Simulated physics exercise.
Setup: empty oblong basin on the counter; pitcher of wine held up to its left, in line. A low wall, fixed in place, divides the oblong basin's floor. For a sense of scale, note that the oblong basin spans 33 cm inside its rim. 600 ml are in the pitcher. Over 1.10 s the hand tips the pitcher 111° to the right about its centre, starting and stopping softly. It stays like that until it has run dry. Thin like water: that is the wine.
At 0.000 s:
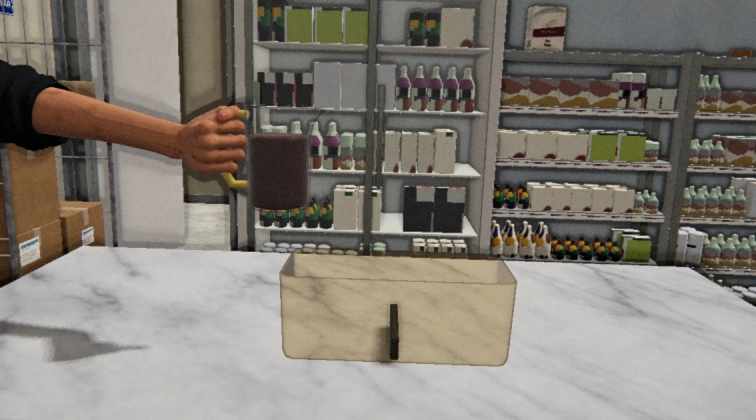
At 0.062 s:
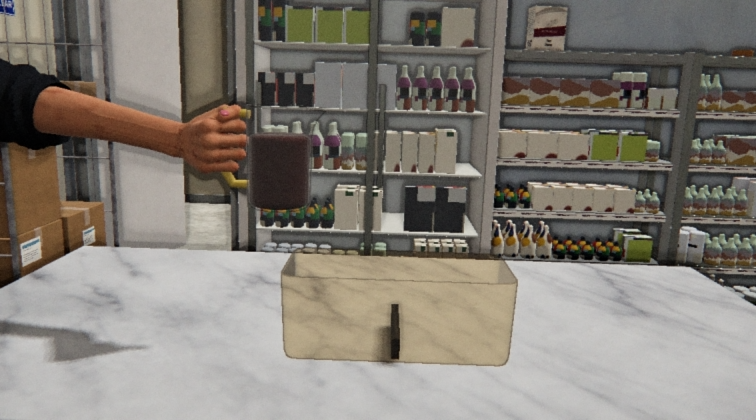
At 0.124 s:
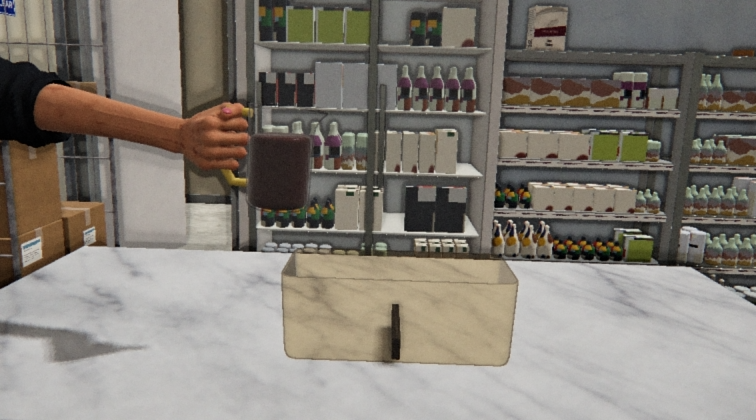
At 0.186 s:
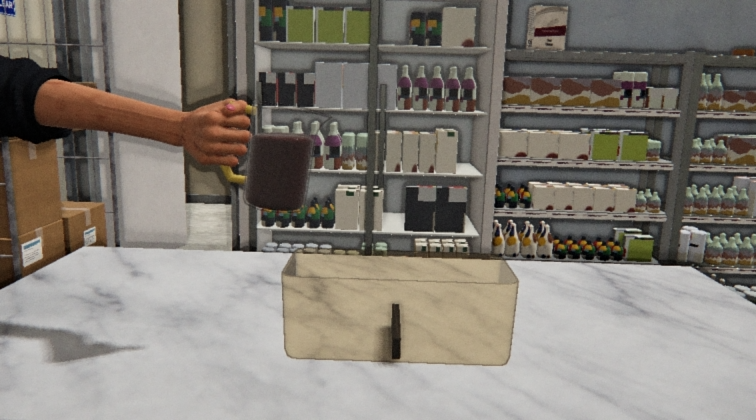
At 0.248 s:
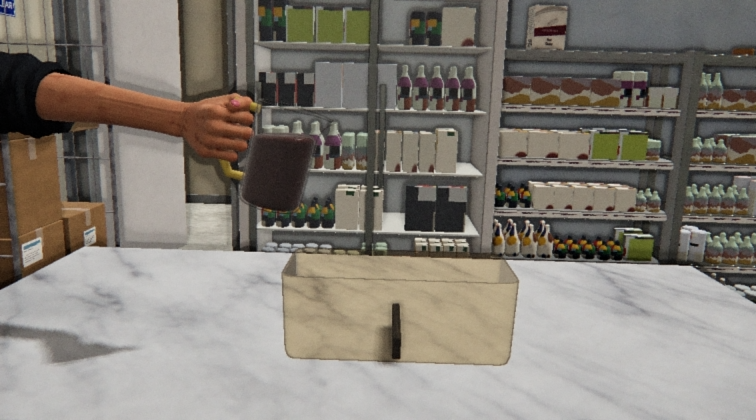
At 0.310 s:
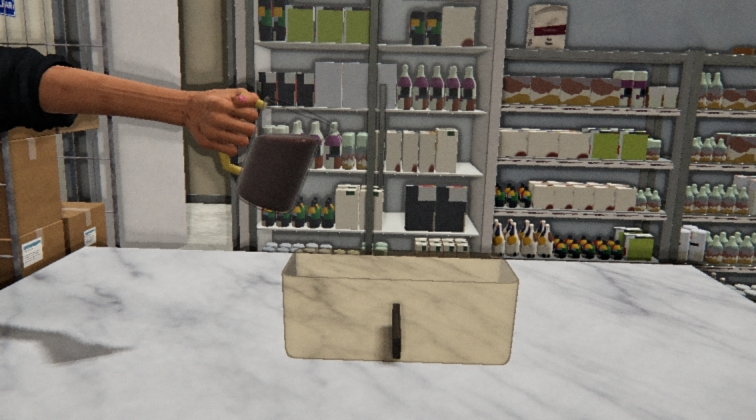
In a shop lined with stocked shelves, a hand held a pitcher of dark wine to the left above an empty oblong basin on a marble counter, then slowly tilted it a little to the right.
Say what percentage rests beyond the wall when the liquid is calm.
Roughly 10 per cent rests beyond the wall.
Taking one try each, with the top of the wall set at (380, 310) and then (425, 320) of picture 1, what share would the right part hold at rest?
Respectively close to 30 and 10 %.
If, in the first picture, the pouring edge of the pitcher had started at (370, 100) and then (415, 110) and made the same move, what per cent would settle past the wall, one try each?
It comes to 85 per cent, and then 85 per cent.
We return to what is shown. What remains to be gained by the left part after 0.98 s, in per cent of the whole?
That is roughly 38 in a hundred of the whole.
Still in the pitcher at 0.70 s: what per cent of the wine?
I reckon about 88 in a hundred is still held.
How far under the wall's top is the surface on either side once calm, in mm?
On the left it's about 10 mm; on the right, about 30 mm.
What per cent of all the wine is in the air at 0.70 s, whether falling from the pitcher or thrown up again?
Near 12 in a hundred.
After 0.70 s the tilt is 78° and 87 per cent is still to pour, 1 is left of the wall and 0 right of it.
After 0.98 s the tilt is 108° and 30 per cent is still to pour, 46 is left of the wall and 1 right of it.
After 1.28 s the tilt is 111° and 2 per cent is still to pour, 81 is left of the wall and 5 right of it.
After 1.60 s the tilt is 111° and 0 per cent is still to pour, 83 is left of the wall and 10 right of it.
In the end 84 per cent lies left of the wall, 10 right of it and 7 outside.
